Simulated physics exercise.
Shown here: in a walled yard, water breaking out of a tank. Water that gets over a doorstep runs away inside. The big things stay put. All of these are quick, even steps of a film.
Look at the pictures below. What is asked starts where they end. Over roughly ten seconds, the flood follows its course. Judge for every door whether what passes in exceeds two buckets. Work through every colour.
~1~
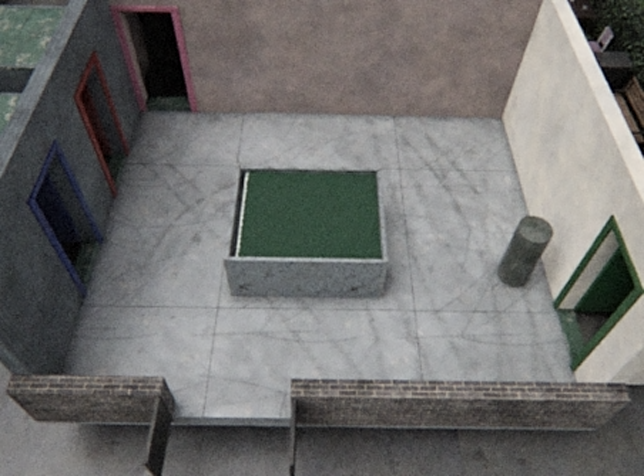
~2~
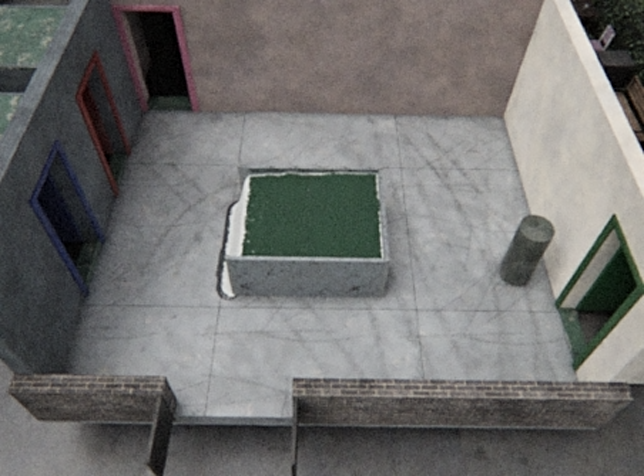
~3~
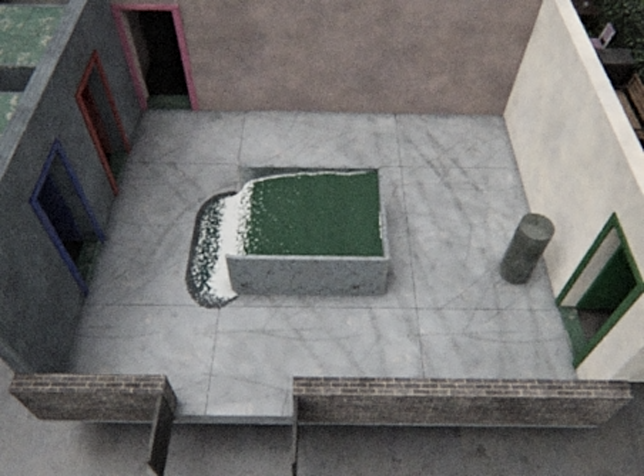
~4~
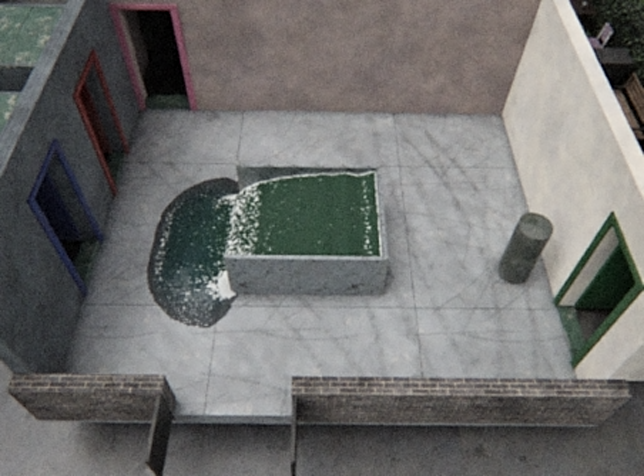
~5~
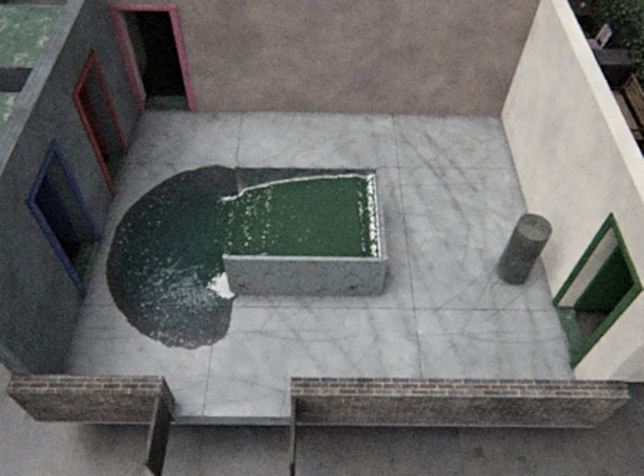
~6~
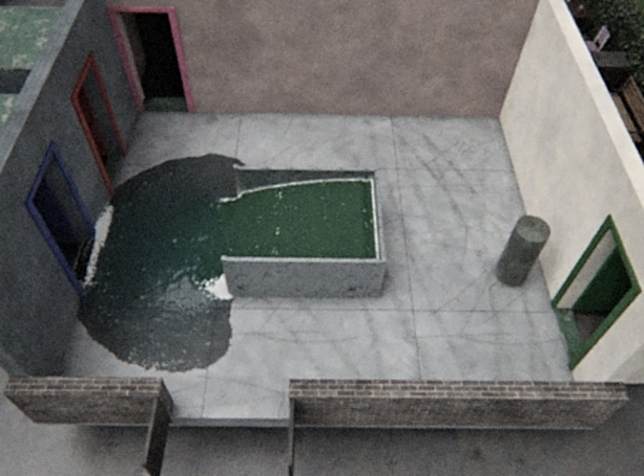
My prediction: The red door breaks the limit for sure. The blue door breaks the limit for sure. The green door breaks the limit for sure. The pink door breaks the limit for sure.
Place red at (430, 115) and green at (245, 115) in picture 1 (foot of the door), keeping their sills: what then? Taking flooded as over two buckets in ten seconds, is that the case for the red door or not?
As I see it, red does not reach it.
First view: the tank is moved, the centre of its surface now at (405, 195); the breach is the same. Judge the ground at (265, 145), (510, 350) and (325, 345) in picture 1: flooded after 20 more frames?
Spot one is touched, spot two is not touched, spot three is not touched.
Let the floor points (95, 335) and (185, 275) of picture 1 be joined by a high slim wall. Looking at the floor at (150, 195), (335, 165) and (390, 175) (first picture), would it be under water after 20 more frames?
Taking the three spots in turn, they are inundated, unwetted and unwetted.
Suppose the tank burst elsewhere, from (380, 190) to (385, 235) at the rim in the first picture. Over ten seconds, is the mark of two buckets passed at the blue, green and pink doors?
Going door by door, the blue one misses the threshold, then the green one crosses the threshold, then the pink one misses the threshold.
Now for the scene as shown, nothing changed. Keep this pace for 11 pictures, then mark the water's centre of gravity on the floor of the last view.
The water's middle lies around (196, 249).
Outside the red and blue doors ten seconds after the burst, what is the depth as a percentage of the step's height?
Around 60 in a hundred for the first and 50 in a hundred for the second.
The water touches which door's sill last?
It's the green one.
A moment on, water covers 30 % of the floor; the red door over two buckets in, the blue door far over two buckets in, the green door not reached, the pink door not reached.
Next, water covers 30 % of the floor; the red door far over two buckets in, the blue door far over two buckets in, the green door not reached, the pink door under two buckets in.
Then, water covers 50 % of the floor; the red door far over two buckets in, the blue door far over two buckets in, the green door not reached, the pink door far over two buckets in.
Later, water covers 90 % of the floor; the red door far over two buckets in, the blue door far over two buckets in, the green door over two buckets in, the pink door far over two buckets in.
In the end, water covers 100 % of the floor; the red door far over two buckets in, the blue door far over two buckets in, the green door over two buckets in, the pink door far over two buckets in.
